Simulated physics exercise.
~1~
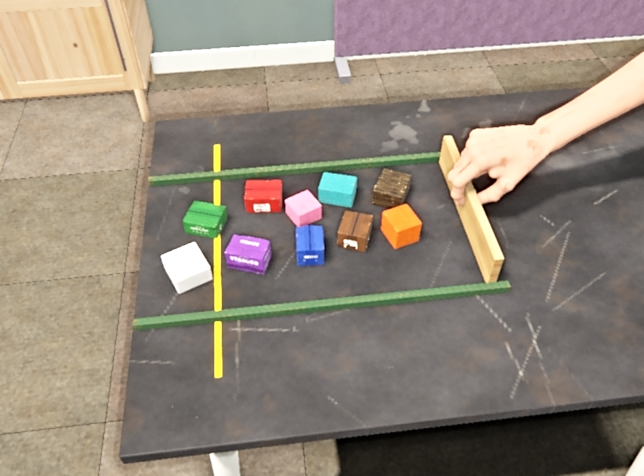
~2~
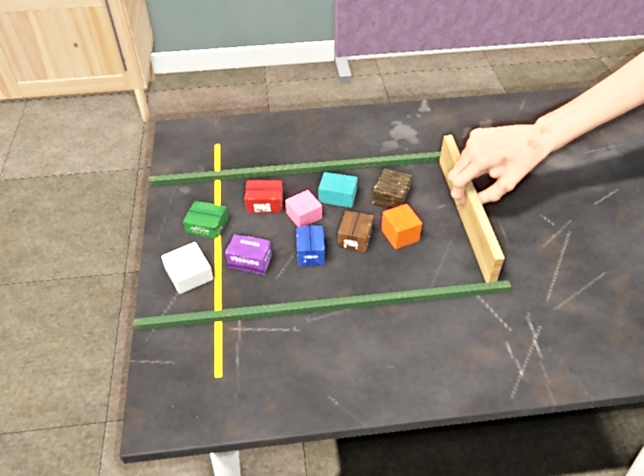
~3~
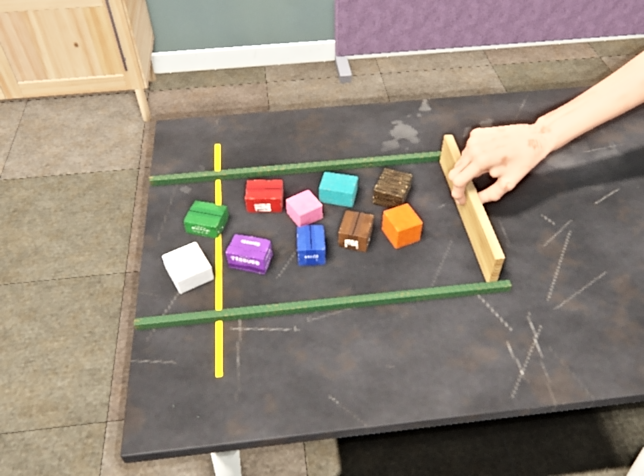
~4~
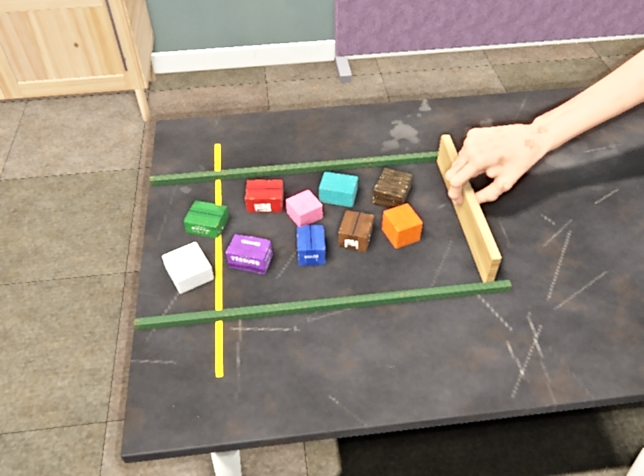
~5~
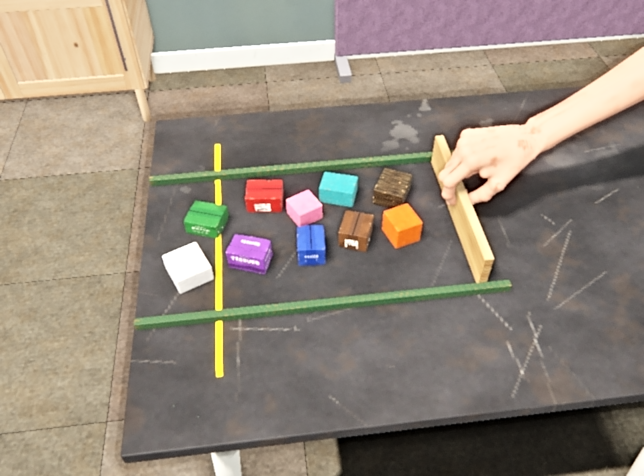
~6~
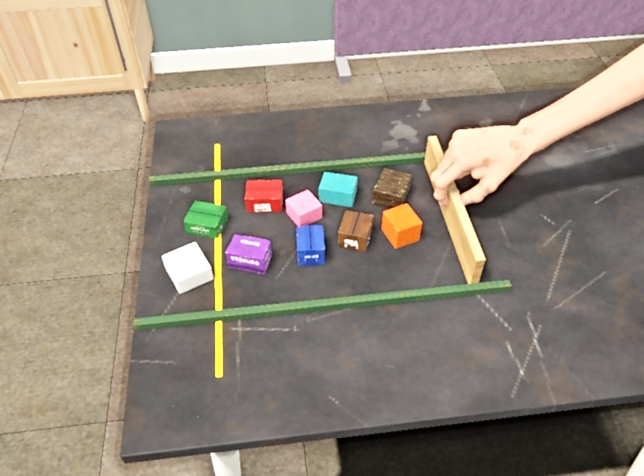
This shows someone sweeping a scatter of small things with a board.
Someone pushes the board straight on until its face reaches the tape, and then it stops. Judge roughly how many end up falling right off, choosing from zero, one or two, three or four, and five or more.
It is three or four.
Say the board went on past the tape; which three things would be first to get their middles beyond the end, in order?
It runs the white block, the purple box, and lastly the red box.
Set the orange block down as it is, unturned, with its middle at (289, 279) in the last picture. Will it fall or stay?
In that case the orange block stays put.
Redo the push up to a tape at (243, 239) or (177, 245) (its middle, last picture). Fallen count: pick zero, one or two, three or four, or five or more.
Counts by place: Just one or two, then at least five.
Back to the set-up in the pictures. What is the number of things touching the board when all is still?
2 in contact.
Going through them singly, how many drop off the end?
The number that fall is 4.
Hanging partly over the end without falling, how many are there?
The number overhanging is 1.
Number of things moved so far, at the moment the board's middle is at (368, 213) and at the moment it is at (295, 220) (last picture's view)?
First 6, then 10.
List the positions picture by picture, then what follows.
In the first picture, white block (187, 268); green box (206, 220); purple box (249, 254); board (468, 205); tape (217, 241).
In the second picture, green box (206, 220); turquoise block (338, 190).
In the third picture, purple box (250, 254); orange block (402, 226).
In the fourth picture, white block (188, 268); board (466, 204).
In the fifth picture, green box (207, 219); brown box (356, 231).
In the sixth picture, white block (188, 268); green box (206, 219); purple box (249, 254); board (451, 206); tape (218, 241).
A little later, none off yet; white block at rest near (188, 268); green box at rest near (206, 219); purple box at rest near (249, 254).
Next, none off yet; white block shifted a little near (175, 271); green box moving near (204, 221); purple box shifted about its own width near (213, 257).
Later still, one off so far; white block on its side near (114, 318); green box shifted about its own width near (172, 227); purple box shifted well along near (147, 270).
When it is over, the number that fall off is three or four; down, red box, purple box, green box and white block.
